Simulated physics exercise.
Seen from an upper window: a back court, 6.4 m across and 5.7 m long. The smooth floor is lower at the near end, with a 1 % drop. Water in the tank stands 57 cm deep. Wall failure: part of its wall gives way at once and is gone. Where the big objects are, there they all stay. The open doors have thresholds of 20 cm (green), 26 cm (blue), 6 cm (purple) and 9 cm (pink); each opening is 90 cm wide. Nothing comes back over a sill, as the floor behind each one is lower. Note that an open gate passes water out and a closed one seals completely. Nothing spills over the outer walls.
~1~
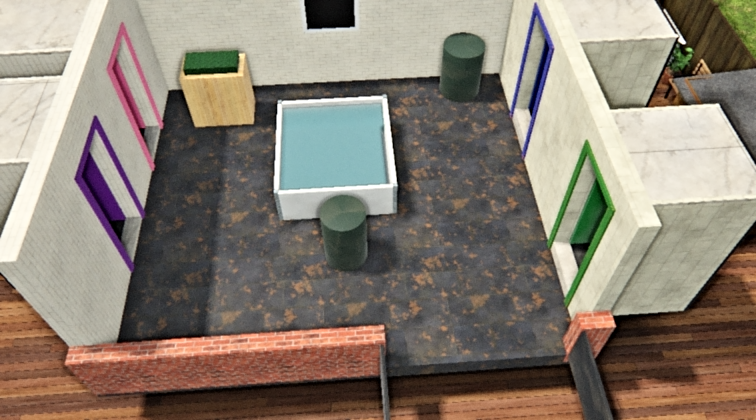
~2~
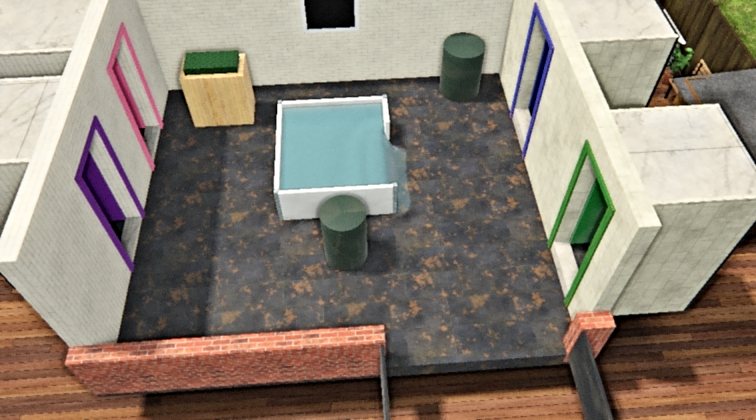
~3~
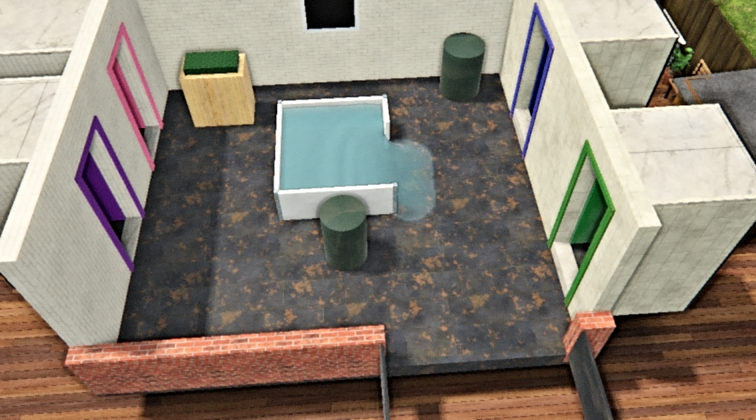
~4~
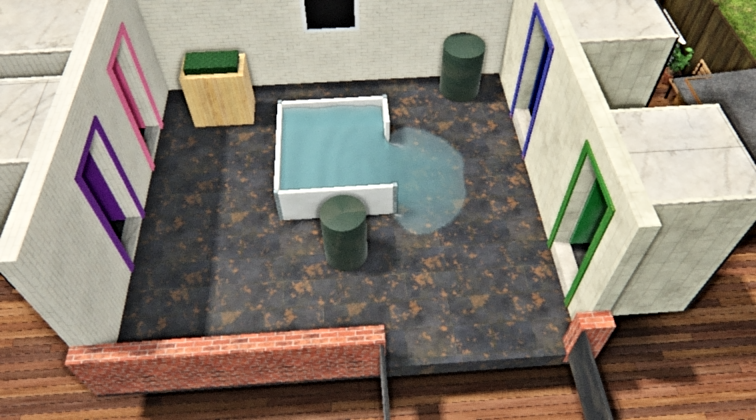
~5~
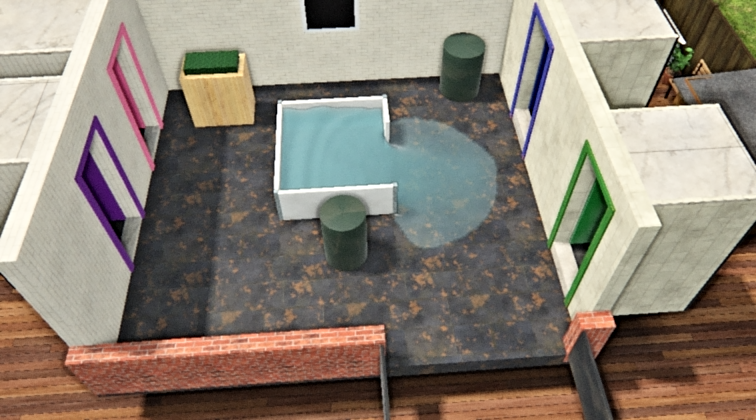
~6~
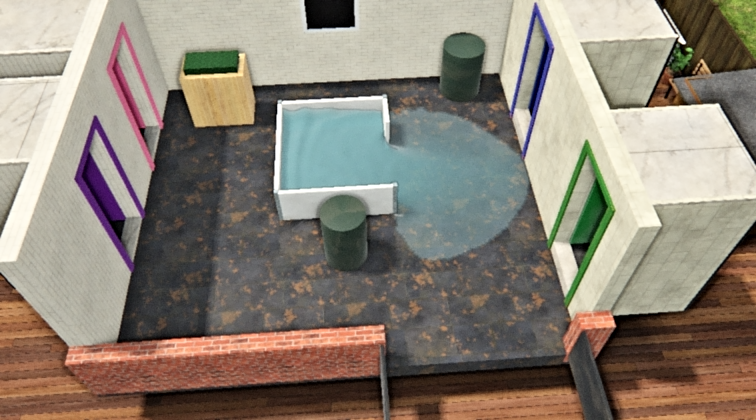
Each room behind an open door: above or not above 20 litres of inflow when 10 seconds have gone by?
Outcome: Green door: Within the allowance; blue door: Within the allowance; purple door: Within the allowance; pink door: Within the allowance.
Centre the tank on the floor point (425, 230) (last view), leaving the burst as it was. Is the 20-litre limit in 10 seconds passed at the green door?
With that change, the limit at the green door is surpassed.
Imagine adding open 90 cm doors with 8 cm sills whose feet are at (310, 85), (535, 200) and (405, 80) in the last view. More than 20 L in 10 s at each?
First doorway falls short, second gets there, third falls short.
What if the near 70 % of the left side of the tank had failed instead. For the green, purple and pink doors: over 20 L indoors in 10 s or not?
Against that limit: Green under, purple above, pink past it.
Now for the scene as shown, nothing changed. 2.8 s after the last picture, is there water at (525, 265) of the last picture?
By then the spot is drenched.
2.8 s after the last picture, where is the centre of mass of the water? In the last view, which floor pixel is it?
It lies at roughly (433, 173) in pixels.
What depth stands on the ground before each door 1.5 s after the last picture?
Depths in centimetres - green: 19, blue: 24, purple: 0, pink: 0.
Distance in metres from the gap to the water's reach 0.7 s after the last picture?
It's close to 3.0 metres.
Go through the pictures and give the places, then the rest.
The first picture shows still water, 57 cm deep, in the tank at (334, 145).
In the second picture, the front is at (400, 210), 0.7 m from the gap at (389, 172); 0.2 m2 of floor is under water; 57 cm left at the back of the tank.
In the third picture, the front is at (420, 147), 0.9 m from the gap at (389, 172); 0.9 m2 of floor is under water; 57 cm left at the back of the tank.
In the fourth picture, water pours out at (389, 173) and has run 1.3 m, to (456, 155); typically 8 cm deep outside, 57 cm at the tank's back.
In the fifth picture, the front is at (488, 158), 1.8 m from the gap at (389, 172); 3.3 m2 of floor is under water; 51 cm left at the back of the tank.
In the sixth picture, water pours out at (389, 172) and has run 2.3 m, to (520, 162); typically 5 cm deep outside, 48 cm at the tank's back.
Then, 0.7 s after the last picture water covers 25 % of the floor and is deepest (32 cm) near (530, 197); green door 6 cm at the sill, 0 L in, blue door 23 cm at the sill, 0 L in, purple door not reached, pink door not reached.
Then, 1.5 s after the last picture water covers 30 % of the floor and is deepest (38 cm) near (571, 338); green door 19 cm at the sill, 0 L in, blue door 24 cm at the sill, 0 L in, purple door not reached, pink door not reached.
Then, 2.8 s after the last picture water covers 35 % of the floor and is deepest (28 cm) near (488, 81); green door 12 cm at the sill, 0 L in, blue door 15 cm at the sill, 1 L in, purple door not reached, pink door not reached.
Then, 5.3 s after the last picture water covers 50 % of the floor and is deepest (14 cm) near (567, 326); green door 8 cm at the sill, 0 L in, blue door 9 cm at the sill, 1 L in, purple door not reached, pink door not reached.
Then, 9.3 s after the last picture water covers 60 % of the floor and is deepest (8 cm) near (571, 338); green door 4 cm at the sill, 0 L in, blue door 3 cm at the sill, 1 L in, purple door not reached, pink door 2 cm at the sill, 0 L in.
